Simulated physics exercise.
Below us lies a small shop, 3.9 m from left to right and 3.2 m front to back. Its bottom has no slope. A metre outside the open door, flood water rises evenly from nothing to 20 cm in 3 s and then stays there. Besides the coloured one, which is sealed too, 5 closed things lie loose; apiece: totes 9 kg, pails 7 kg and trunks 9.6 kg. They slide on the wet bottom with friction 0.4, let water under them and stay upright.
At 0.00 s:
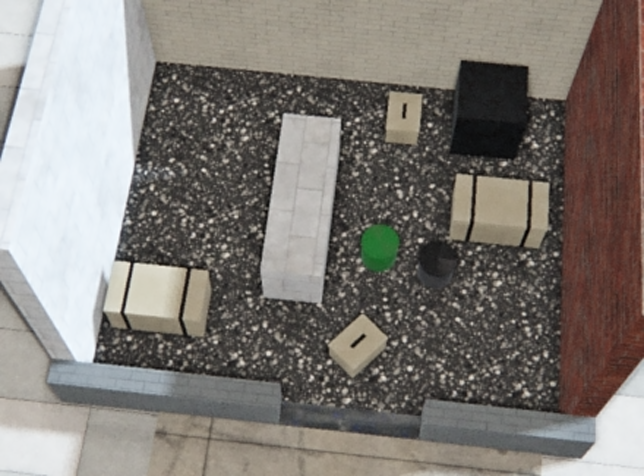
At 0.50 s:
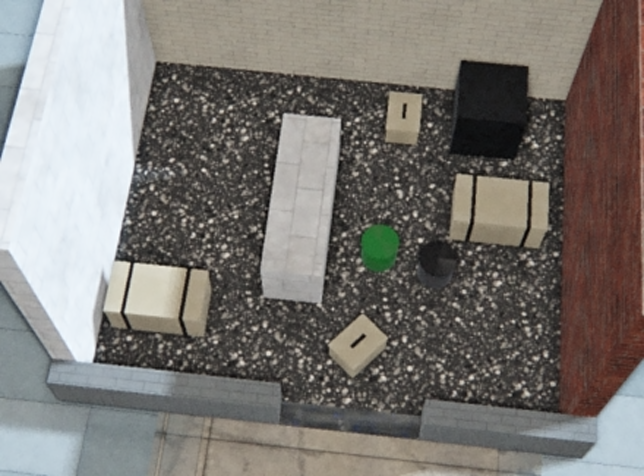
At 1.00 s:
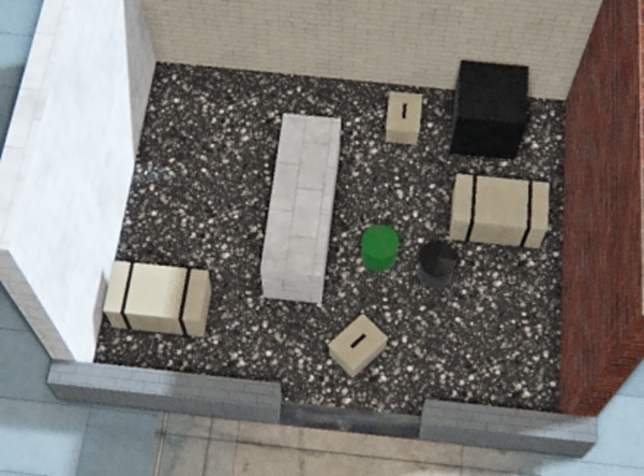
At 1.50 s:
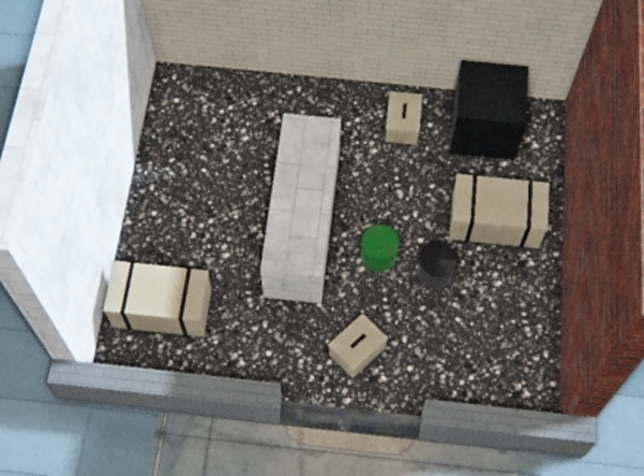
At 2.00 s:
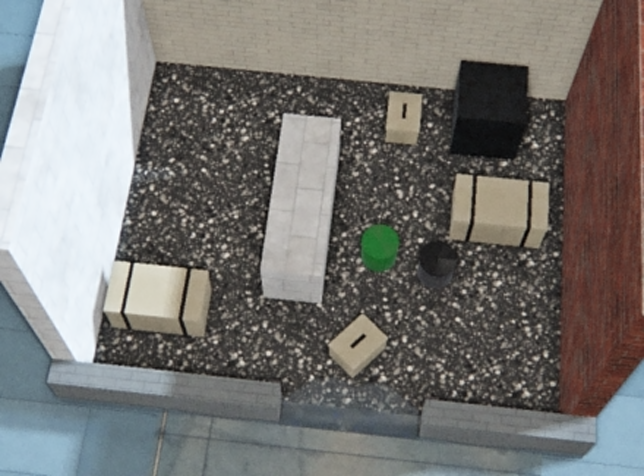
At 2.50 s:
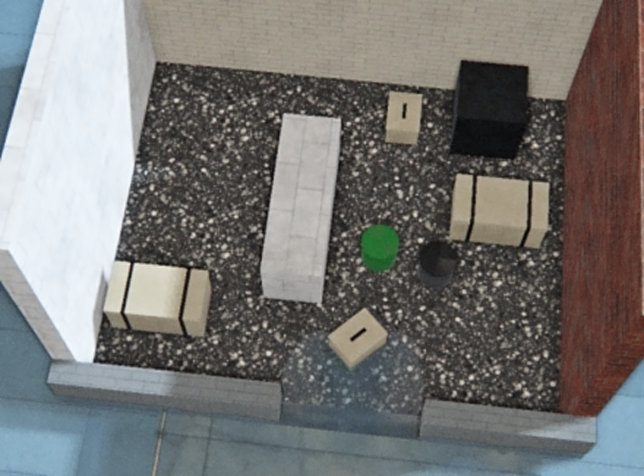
In this clip, seen from above, water spreads over the paving outside a small shop, then enters through the open doorway and reaches a pale slotted box, which shifts slightly inward, while the green pail stays still.
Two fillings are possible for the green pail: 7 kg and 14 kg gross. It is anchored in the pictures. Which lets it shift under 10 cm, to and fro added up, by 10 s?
For it, neither load is enough.
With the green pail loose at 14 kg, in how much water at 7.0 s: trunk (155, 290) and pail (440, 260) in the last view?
About 5 and 13 cm.
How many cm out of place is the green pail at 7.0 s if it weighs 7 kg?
About 150 cm.
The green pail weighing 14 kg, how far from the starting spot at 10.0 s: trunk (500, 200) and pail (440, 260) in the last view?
In that order: 100 cm, 100 cm.
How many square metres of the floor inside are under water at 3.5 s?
About 3.0 m2.
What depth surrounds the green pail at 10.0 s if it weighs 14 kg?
About 13 cm.
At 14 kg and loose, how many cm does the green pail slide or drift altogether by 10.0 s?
Some 60 cm in all.
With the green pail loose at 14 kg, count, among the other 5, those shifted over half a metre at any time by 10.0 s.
I count 5.
After 3.5 s the green pail would be 9 cm from its start with 7 kg and 4 cm from its start with 14 kg; 1 cm of water round it then.
After 4.5 s the green pail would be 78 cm from its start with 7 kg and 29 cm from its start with 14 kg; 6 cm of water round it then.
After 7.0 s the green pail would be 165 cm from its start with 7 kg and 45 cm from its start with 14 kg; 8 cm of water round it then.
After 10.0 s the green pail would be 195 cm from its start with 7 kg and 62 cm from its start with 14 kg; 13 cm of water round it then.
